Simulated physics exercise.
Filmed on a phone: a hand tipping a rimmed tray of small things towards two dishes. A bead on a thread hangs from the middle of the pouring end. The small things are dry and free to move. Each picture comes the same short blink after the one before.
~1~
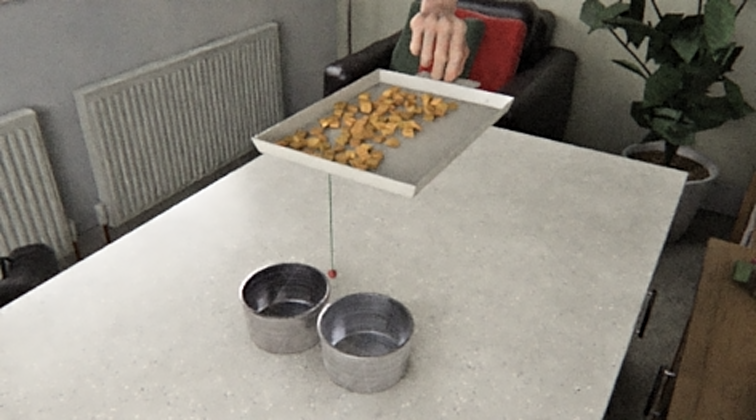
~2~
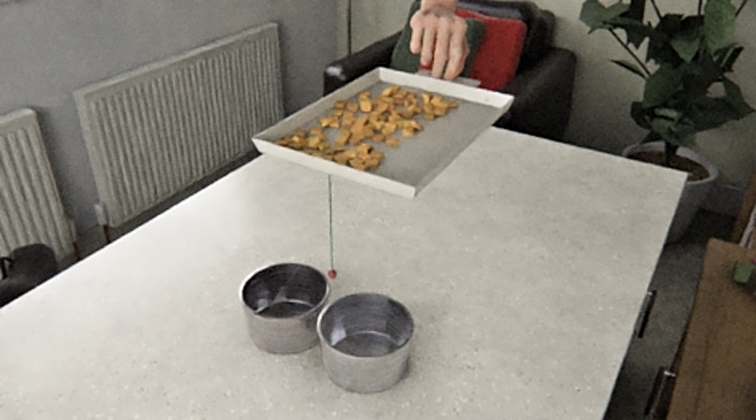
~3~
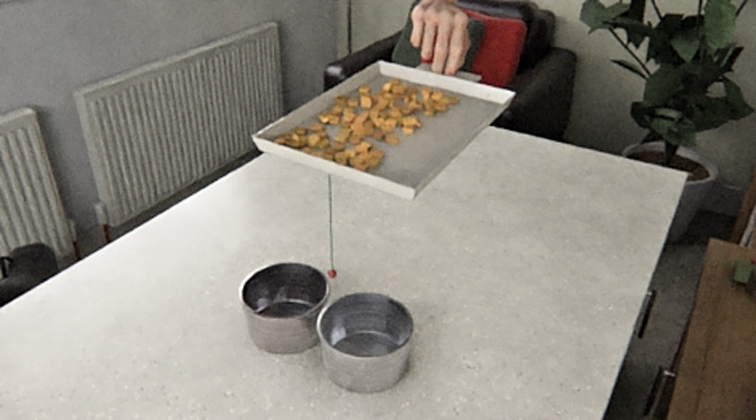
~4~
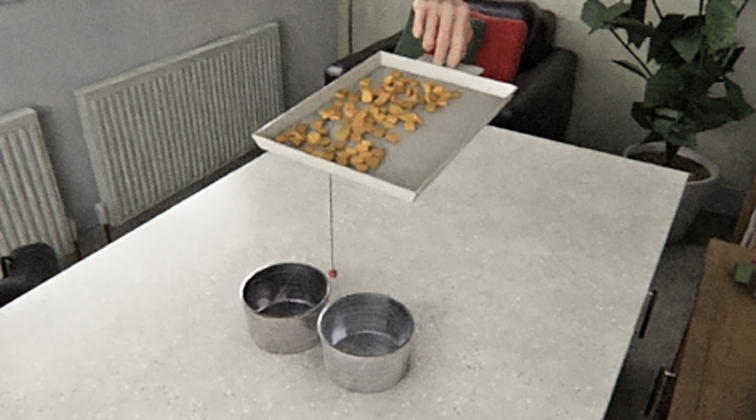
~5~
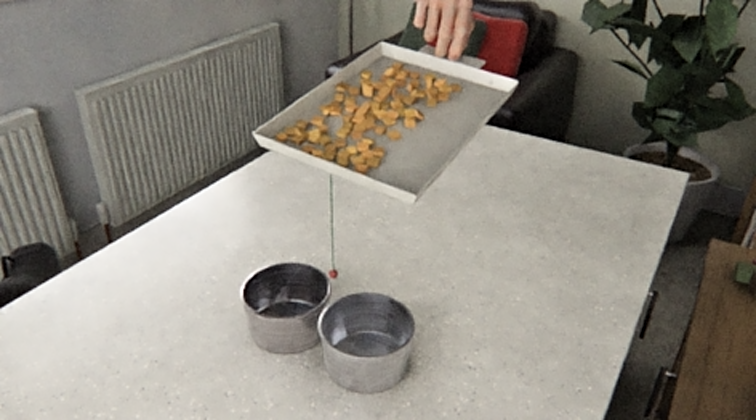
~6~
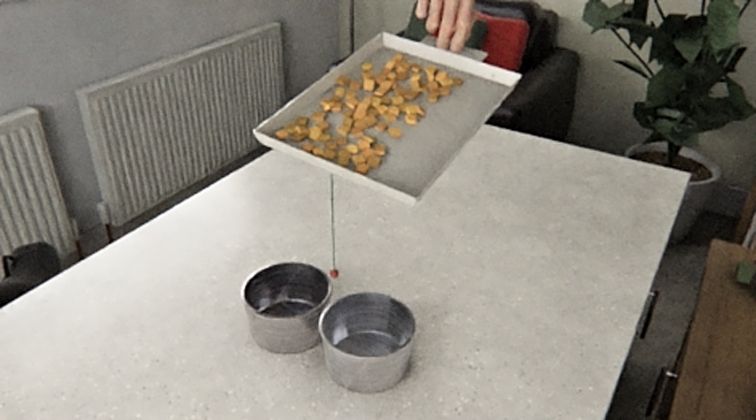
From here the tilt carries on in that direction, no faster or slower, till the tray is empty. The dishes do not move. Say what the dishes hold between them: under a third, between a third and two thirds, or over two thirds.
In the dishes lies between a third and two thirds of it.
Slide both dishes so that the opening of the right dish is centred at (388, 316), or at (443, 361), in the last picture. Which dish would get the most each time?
The first try: The dish on the right. The second: The left-hand dish.
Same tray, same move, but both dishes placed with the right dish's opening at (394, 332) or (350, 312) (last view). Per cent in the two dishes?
Near 70 % and 40 %.
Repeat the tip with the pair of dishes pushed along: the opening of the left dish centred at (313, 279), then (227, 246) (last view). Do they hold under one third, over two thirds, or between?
First over two thirds, then less than a third.
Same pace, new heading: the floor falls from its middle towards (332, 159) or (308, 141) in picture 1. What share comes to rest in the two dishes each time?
The first gives 70 %, the second 20 %.
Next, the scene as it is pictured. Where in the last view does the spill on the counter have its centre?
Near (443, 349).
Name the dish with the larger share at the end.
It is the right dish.
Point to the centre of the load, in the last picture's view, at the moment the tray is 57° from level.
Around (393, 176).
Soon after the last picture, tray tipped steeply; nearly all on the tray; a stray few in the right dish; a small part in the air.
A little later, tray tipped right over; a small part on the tray; about a quarter in the right dish; about a quarter outside both; about a third in the air.
Later still, tray tipped past a quarter turn; about half in the right dish; about half outside both.
At rest, tray tipped past a quarter turn; about half in the right dish; none in the left dish; about half outside both.
